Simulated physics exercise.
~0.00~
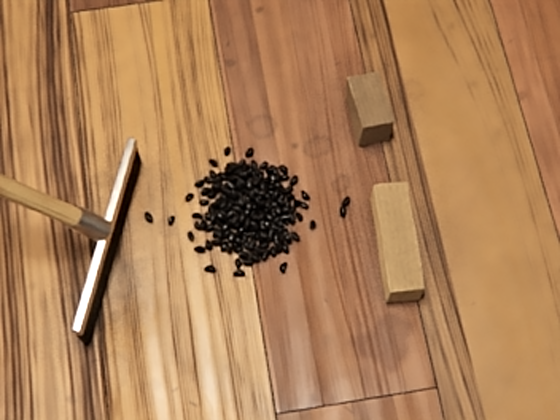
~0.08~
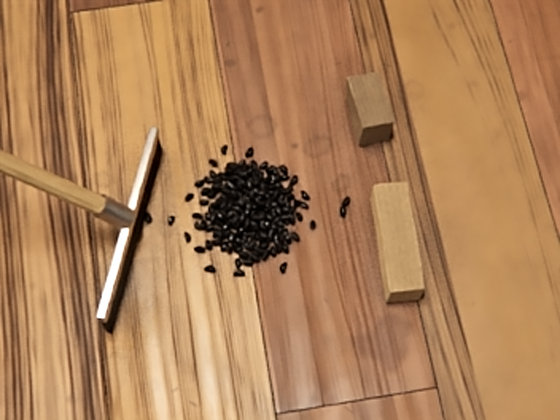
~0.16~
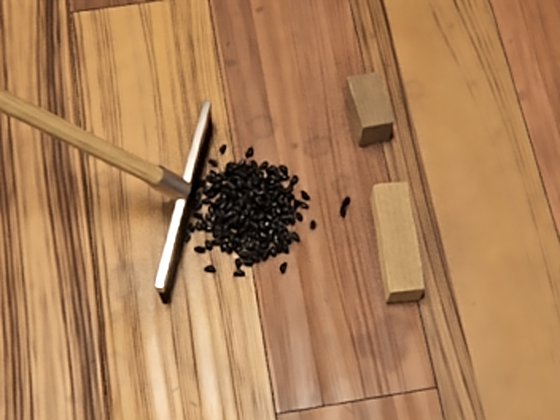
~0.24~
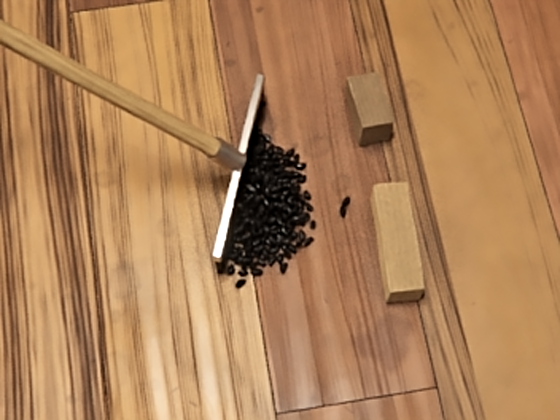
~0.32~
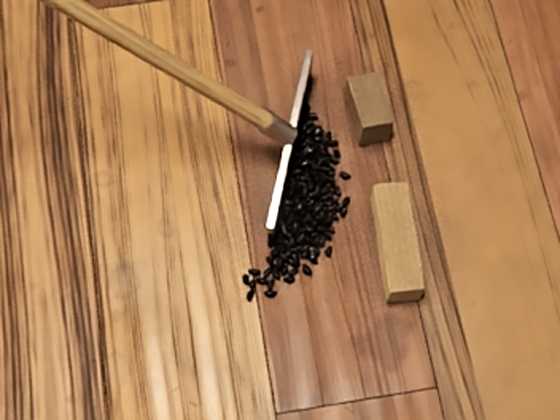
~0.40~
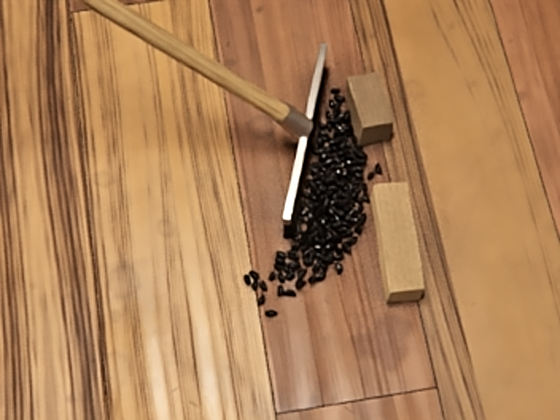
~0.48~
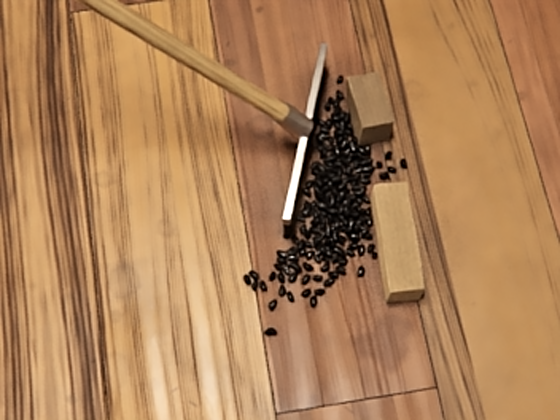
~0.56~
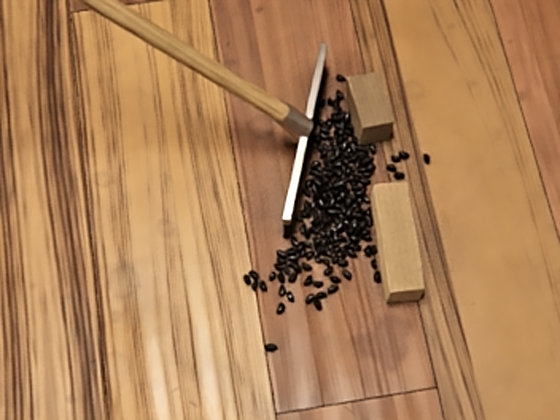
A squeegee pushes black beans right toward two wooden blocks, stops, and most stay before them.
